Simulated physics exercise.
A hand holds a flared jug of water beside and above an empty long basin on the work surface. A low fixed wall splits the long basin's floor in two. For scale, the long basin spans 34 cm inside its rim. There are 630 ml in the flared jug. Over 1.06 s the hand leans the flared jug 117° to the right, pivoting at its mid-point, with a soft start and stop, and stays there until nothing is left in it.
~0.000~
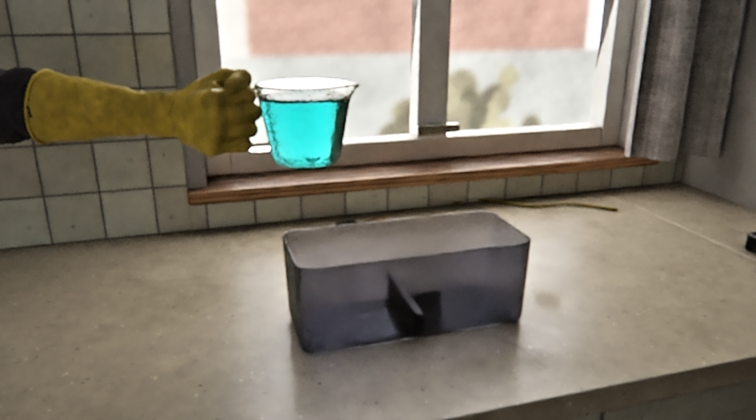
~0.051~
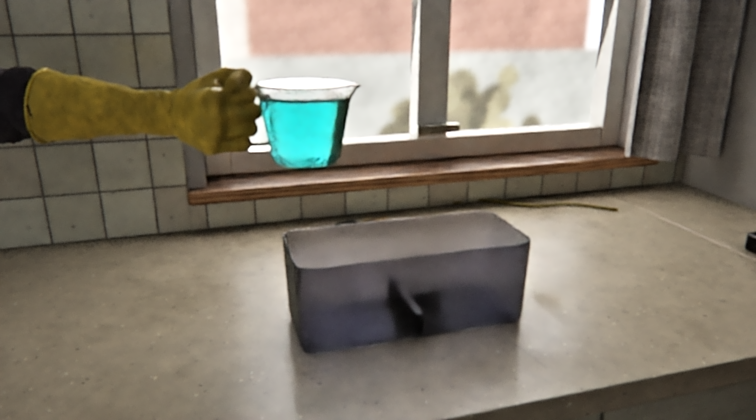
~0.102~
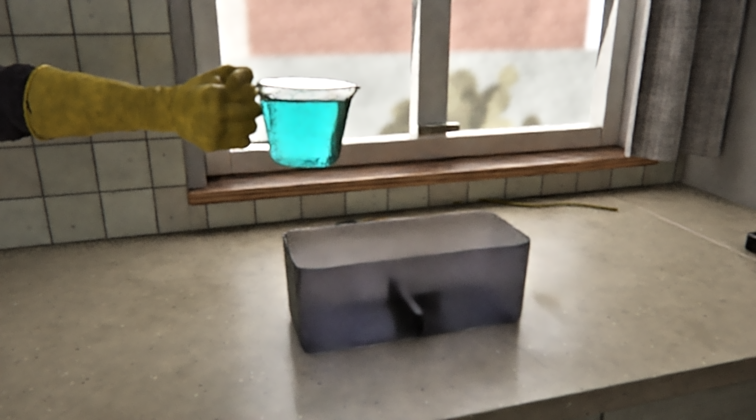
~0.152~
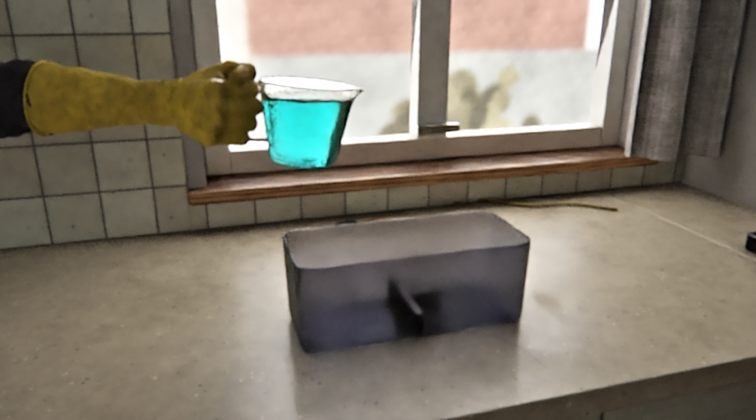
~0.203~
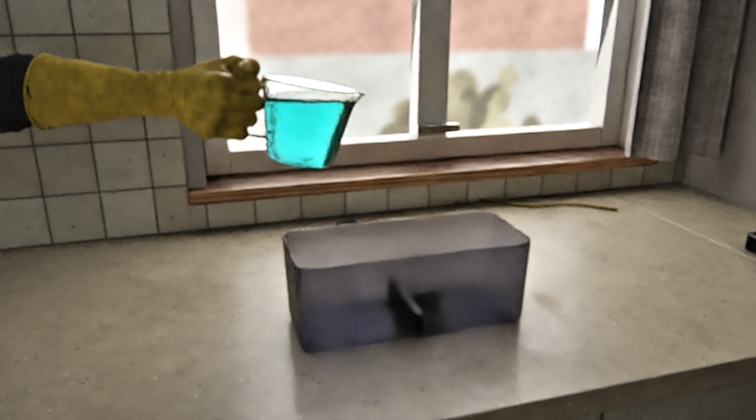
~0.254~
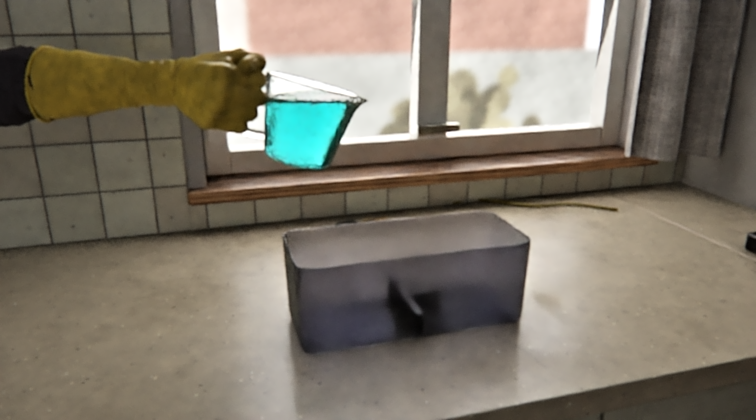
A yellow-gloved hand holding a flared jug of bright turquoise water above an empty long basin, slowly leaning it slightly right.
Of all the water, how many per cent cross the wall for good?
About 57 per cent.
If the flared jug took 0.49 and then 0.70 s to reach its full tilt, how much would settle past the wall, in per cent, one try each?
First 35, then 40 per cent.
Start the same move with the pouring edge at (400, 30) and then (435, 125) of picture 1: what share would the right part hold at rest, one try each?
First 85, then 90 per cent.
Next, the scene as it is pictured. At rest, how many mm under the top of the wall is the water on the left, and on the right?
Left about 22 mm, right about 18 mm.
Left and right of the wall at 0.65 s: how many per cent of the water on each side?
Left about 1, right about 14.
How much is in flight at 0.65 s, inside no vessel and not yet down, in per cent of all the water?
Some 32 per cent.
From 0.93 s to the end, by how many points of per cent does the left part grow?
Near 12 in a hundred.
After 0.65 s the tilt is 78° and 54 per cent is still to pour, 1 is left of the wall and 13 right of it.
After 0.93 s the tilt is 113° and 4 per cent is still to pour, 31 is left of the wall and 56 right of it.
After 1.23 s the tilt is 117° and 0 per cent is still to pour, 41 is left of the wall and 58 right of it.
After 1.56 s the tilt is 117° and 0 per cent is still to pour, 42 is left of the wall and 57 right of it.
In the end 42 per cent lies left of the wall, 57 right of it and 1 outside.
